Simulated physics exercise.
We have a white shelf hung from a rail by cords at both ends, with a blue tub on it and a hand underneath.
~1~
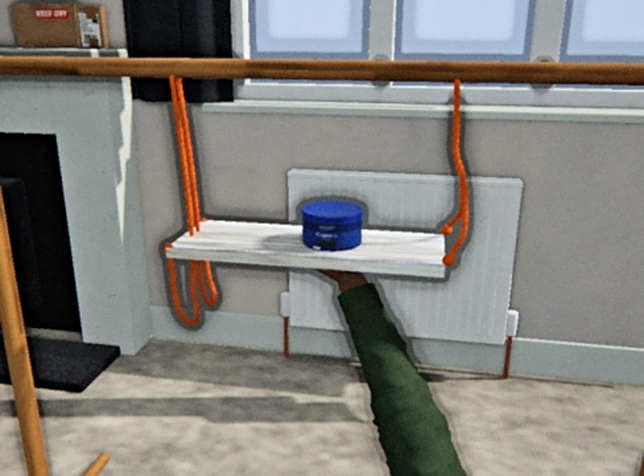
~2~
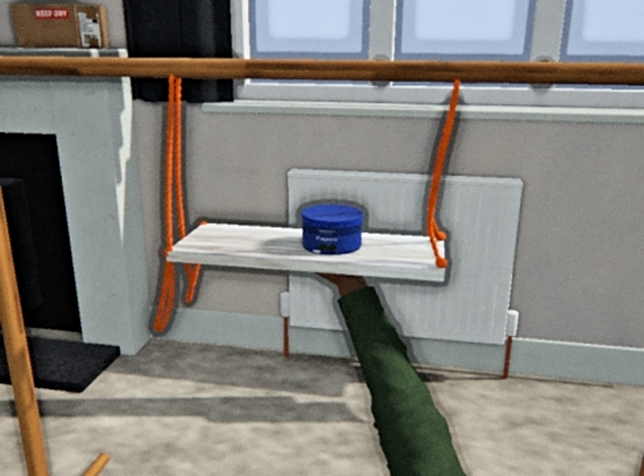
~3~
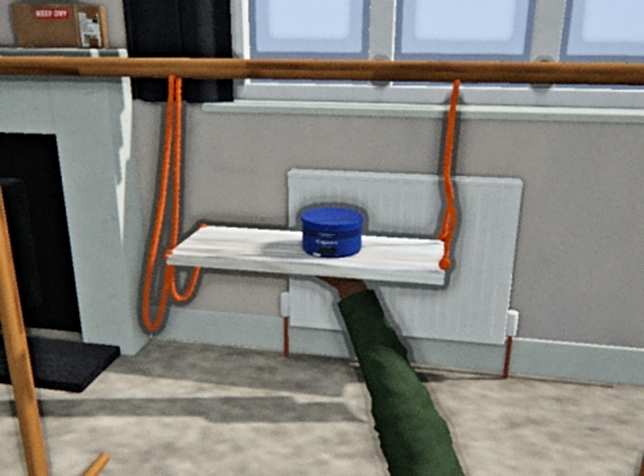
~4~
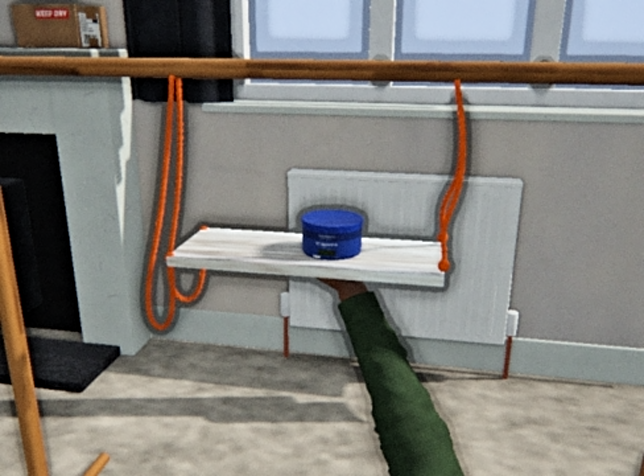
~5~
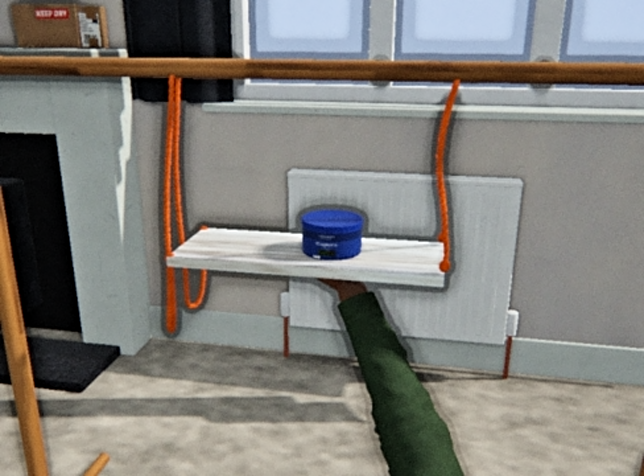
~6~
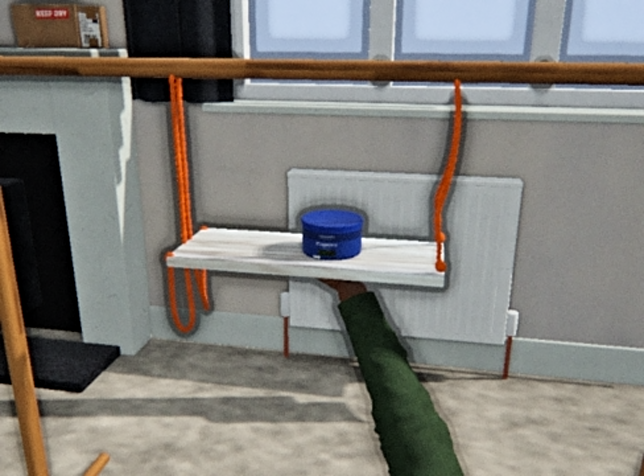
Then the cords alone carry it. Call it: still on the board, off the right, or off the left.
Off the left.
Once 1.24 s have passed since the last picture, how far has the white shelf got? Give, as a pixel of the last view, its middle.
It is near pixel (277, 311).
Then, 0.58 s after the last picture, board tipped 33° down to the left; tub falling near (176, 449).
Then, 1.24 s after the last picture, board tipped 41° down to the left; tub on the floor.
At rest, board tipped 42° down to the left; tub on the floor. The blue tub falls from the left end.
